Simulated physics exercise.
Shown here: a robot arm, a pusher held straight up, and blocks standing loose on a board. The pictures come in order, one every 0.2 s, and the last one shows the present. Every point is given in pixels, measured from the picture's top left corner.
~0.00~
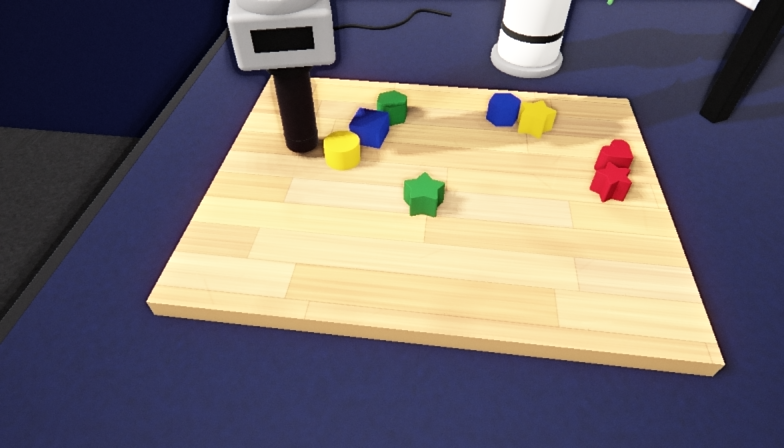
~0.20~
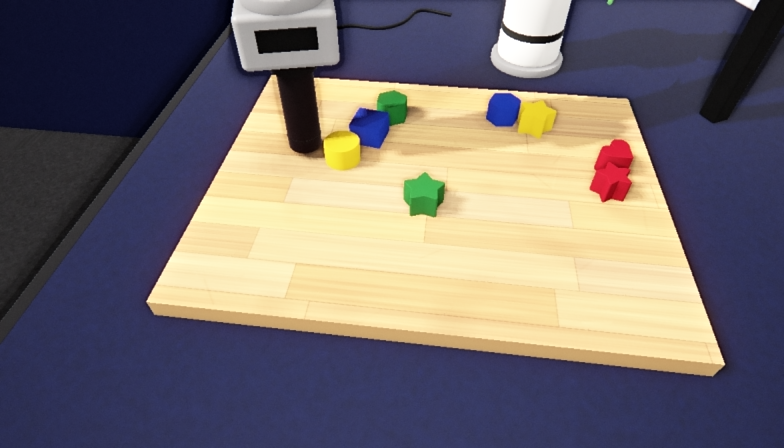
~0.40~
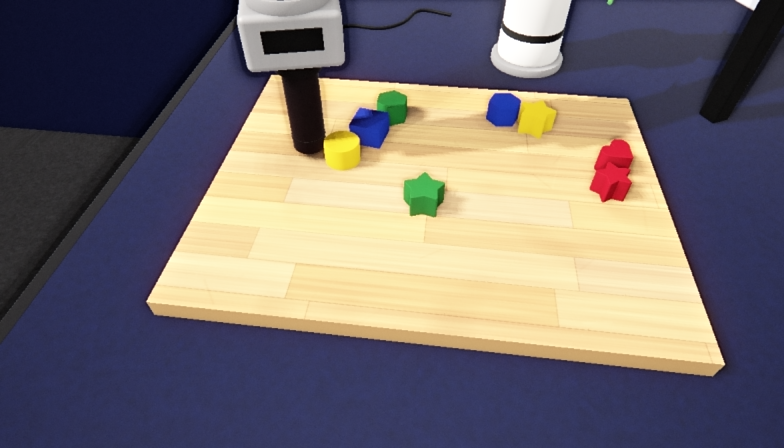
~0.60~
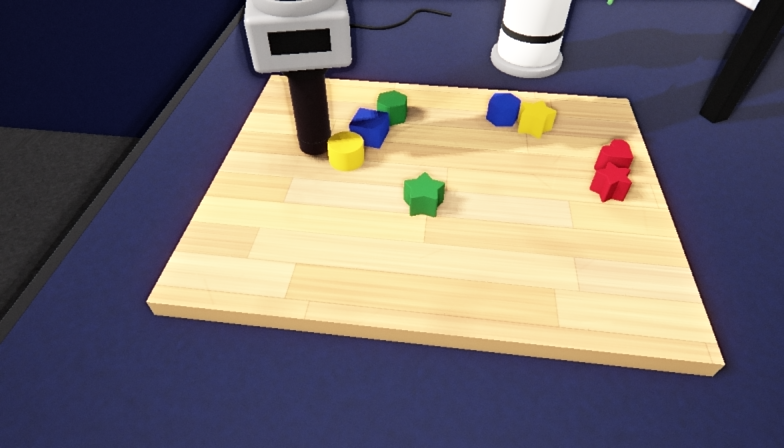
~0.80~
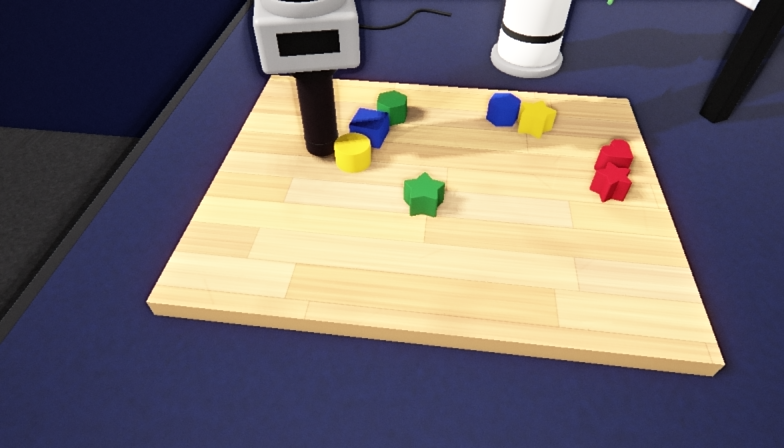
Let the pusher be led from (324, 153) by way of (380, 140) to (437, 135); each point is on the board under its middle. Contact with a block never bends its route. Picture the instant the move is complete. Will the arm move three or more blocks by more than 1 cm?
The answer is yes.
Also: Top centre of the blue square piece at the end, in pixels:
It comes to (434, 98).
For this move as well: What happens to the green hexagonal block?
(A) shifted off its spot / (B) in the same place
A - shifted off its spot.
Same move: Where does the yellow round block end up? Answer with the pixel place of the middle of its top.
Its top middle will sit at (372, 145).
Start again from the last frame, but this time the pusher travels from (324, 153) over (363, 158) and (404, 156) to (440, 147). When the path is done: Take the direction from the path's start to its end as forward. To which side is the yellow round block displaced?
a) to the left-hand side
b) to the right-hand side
I'll go with b - to the right-hand side.
On the path given first. One third of the way, pusher (362, 137); yellow round block (372, 145); blue square piece (393, 112); green hexagonal block (398, 95), turned 20° anticlockwise.
Two thirds of the way, pusher (400, 131); yellow round block (372, 145); blue square piece (420, 102), turned 35° anticlockwise; green hexagonal block (407, 87), turned 55° anticlockwise.
At the end, pusher (438, 129); yellow round block (372, 145); blue square piece (434, 98), turned 90° anticlockwise; green hexagonal block (407, 86), turned 60° anticlockwise; blue hexagonal block still.
